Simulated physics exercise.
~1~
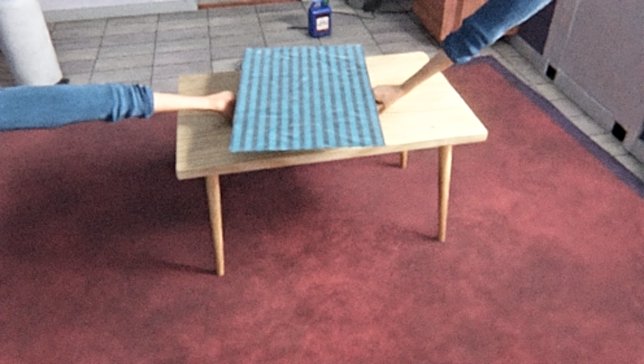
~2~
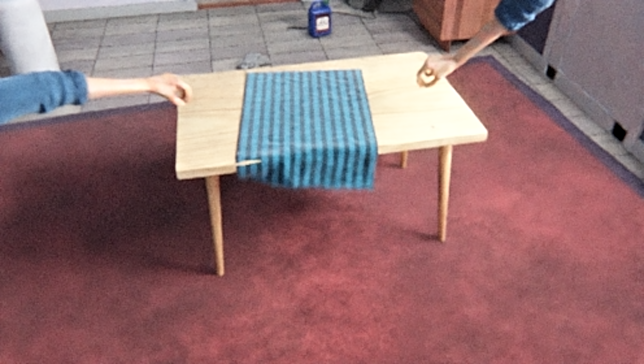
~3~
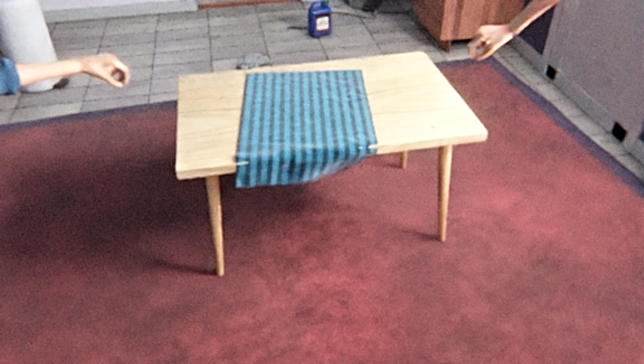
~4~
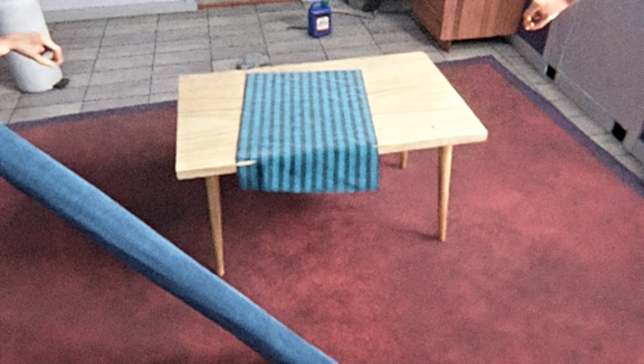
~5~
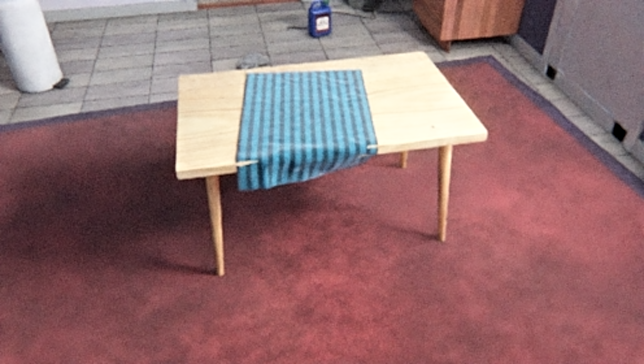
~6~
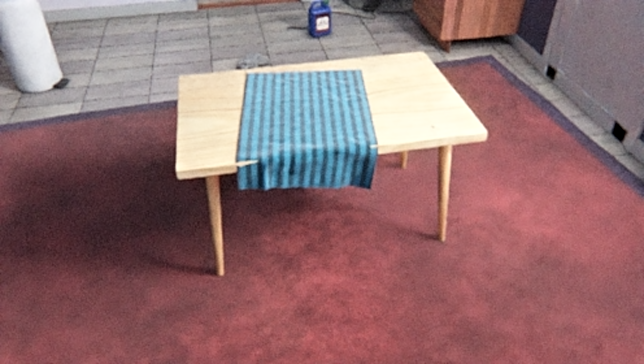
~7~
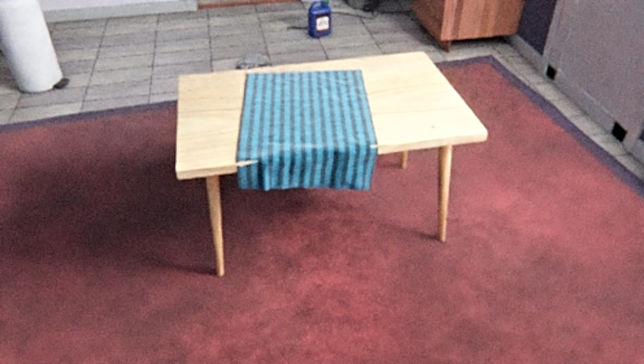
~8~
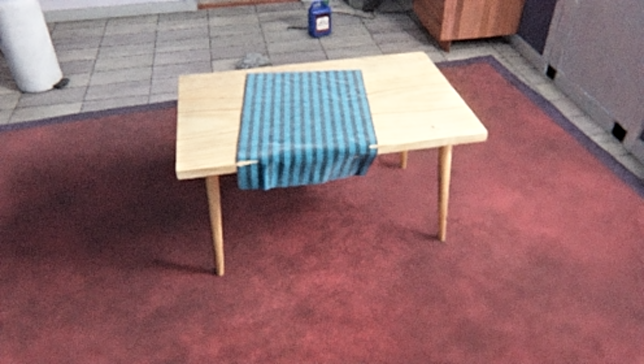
A striped blue cloth, released by two hands, droops over the table's front edge and stays.
